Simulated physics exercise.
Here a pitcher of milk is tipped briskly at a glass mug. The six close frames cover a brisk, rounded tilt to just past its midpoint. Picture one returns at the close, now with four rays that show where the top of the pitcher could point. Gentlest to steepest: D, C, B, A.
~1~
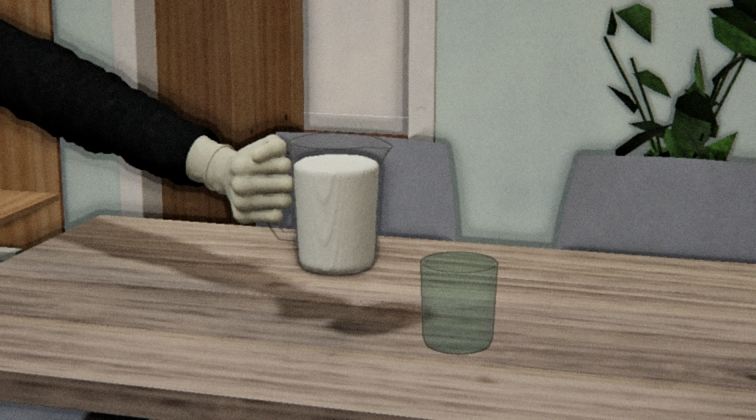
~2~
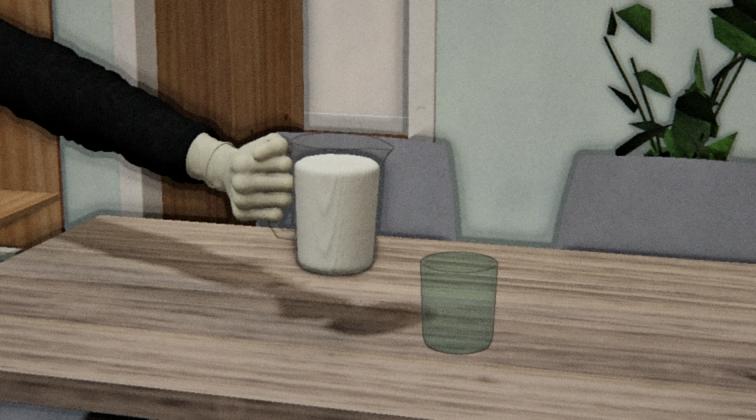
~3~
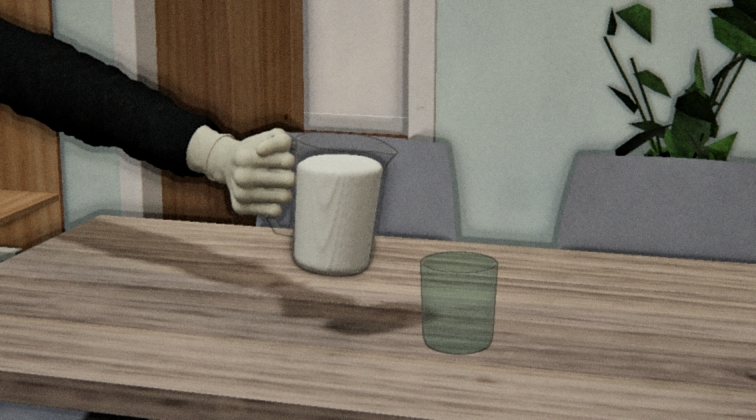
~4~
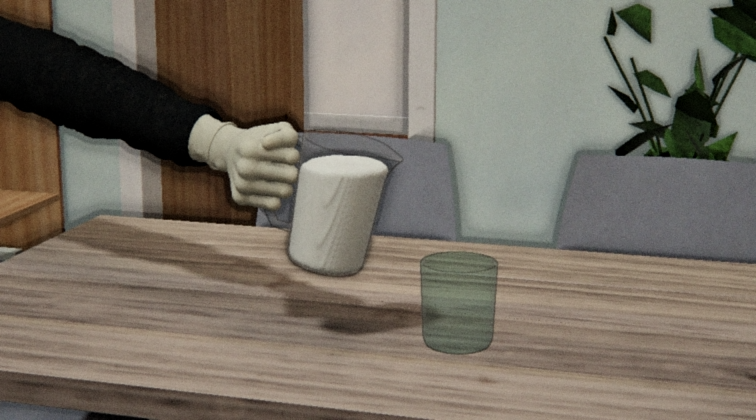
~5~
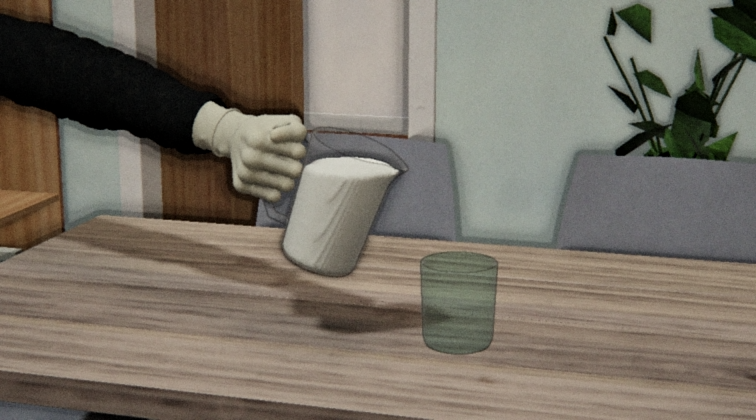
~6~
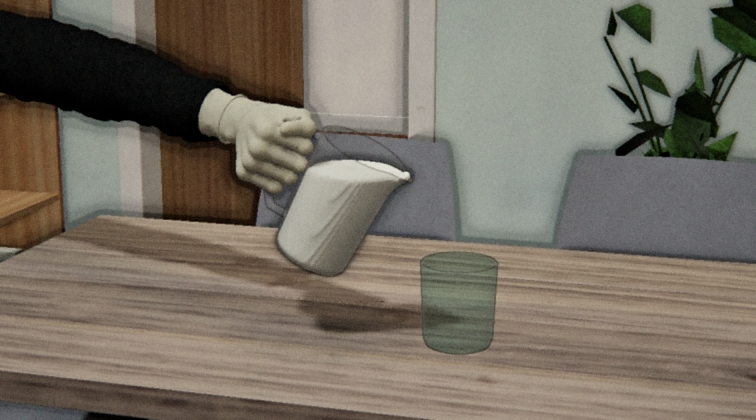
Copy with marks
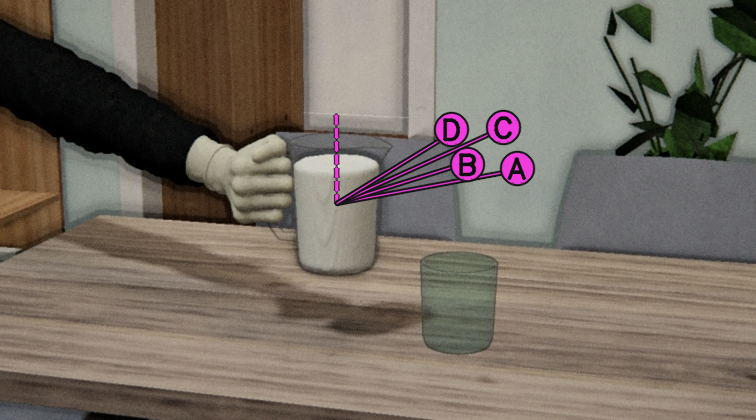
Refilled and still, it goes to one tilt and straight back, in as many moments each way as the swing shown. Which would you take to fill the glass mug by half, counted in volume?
Go for D.
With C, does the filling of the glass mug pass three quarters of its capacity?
No, it does not.
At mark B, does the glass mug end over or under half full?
Over half.
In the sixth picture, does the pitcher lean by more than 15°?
Yes.
In magenta, A at (501, 173); B at (450, 167); C at (488, 134); D at (438, 141).
With A, the glass mug is filled to the brim; 4 % of the milk is spilt.
With B, the glass mug ends with about 85 % of what it can hold.
With C, the glass mug ends with about 64 % of what it can hold.
With D, the glass mug ends with about 48 % of what it can hold.
